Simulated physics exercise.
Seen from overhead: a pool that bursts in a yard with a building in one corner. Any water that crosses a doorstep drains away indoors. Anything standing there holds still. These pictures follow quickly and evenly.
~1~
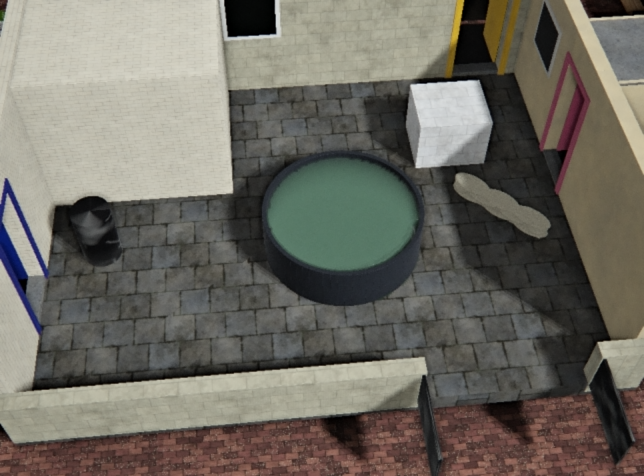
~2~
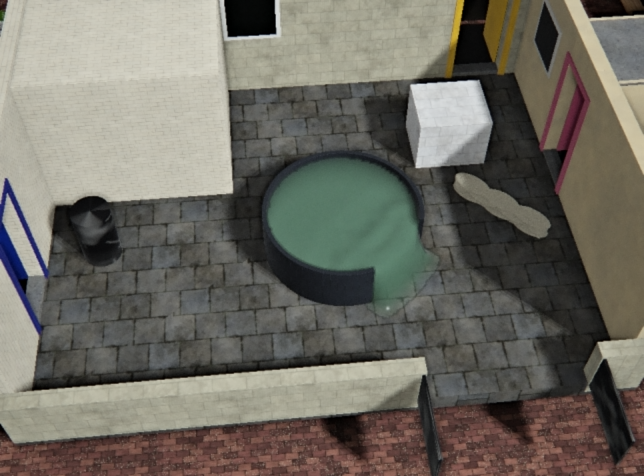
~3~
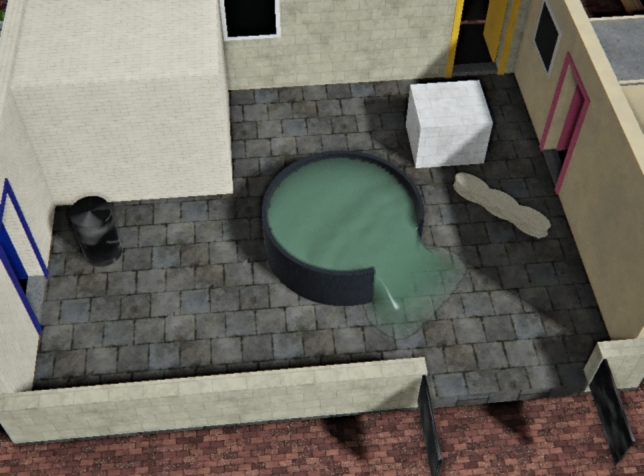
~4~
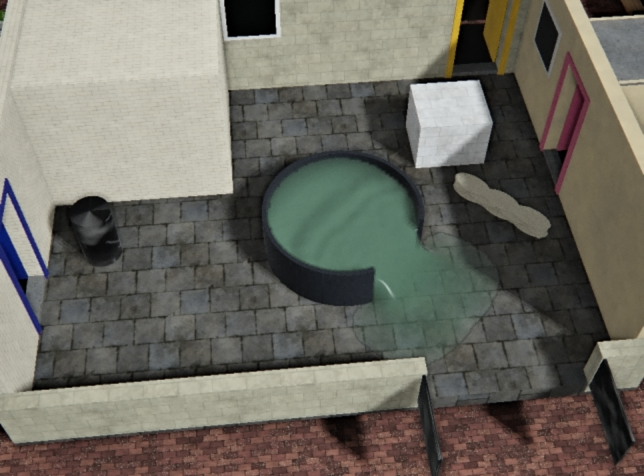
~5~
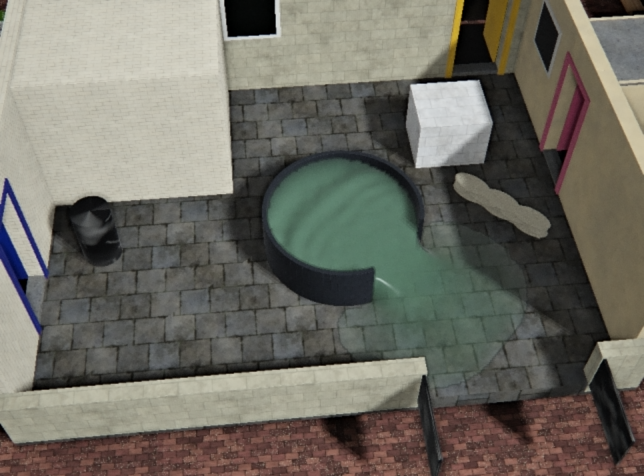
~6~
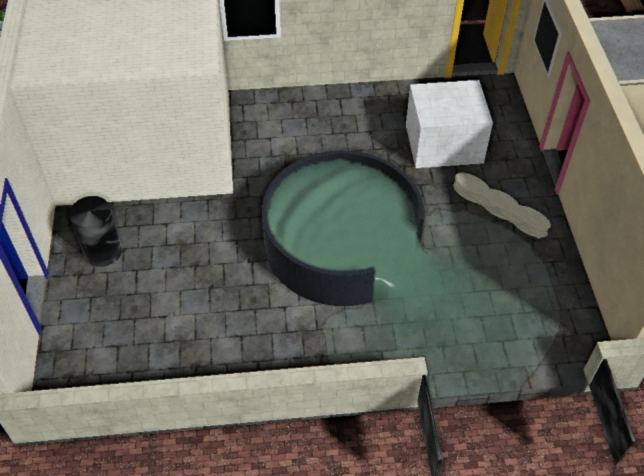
To begin with, a round dark-walled pool of still green water sits in a paved yard with a building in one corner. Its lower right side bursts open and water pours through the gap, then spreads in a widening, thinning sheet across the paving toward the lower right.
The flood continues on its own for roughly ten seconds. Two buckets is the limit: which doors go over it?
In order: The blue door gets two buckets or fewer; the pink door gets two buckets or fewer; the yellow door gets two buckets or fewer.
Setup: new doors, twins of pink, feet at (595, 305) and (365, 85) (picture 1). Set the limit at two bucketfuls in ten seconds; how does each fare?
Exceeds it; stays within it.
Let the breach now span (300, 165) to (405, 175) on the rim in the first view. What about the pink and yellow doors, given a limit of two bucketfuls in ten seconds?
Result - pink door tops the mark, yellow door tops the mark.
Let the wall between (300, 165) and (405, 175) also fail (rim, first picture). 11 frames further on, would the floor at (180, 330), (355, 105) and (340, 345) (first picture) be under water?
In the order given: Untouched, swamped and untouched.
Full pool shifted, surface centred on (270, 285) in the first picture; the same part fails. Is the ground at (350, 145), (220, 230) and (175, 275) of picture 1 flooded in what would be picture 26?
Spared, spared, spared.
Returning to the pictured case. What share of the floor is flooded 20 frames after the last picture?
Estimate: Some 35 in a hundred.
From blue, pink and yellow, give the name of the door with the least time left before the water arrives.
That would be the pink door.
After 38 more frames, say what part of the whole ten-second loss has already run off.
Somewhere around 80 per cent, I'd say.
A moment on, water covers 20 % of the floor; the blue door not reached, the pink door not reached, the yellow door not reached.
Next, water covers 25 % of the floor; the blue door not reached, the pink door not reached, the yellow door not reached.
Then, water covers 35 % of the floor; the blue door not reached, the pink door wet at the sill, nothing in, the yellow door not reached.
Later, water covers 40 % of the floor; the blue door not reached, the pink door wet at the sill, nothing in, the yellow door under two buckets in.
In the end, water covers 50 % of the floor; the blue door not reached, the pink door wet at the sill, nothing in, the yellow door under two buckets in.
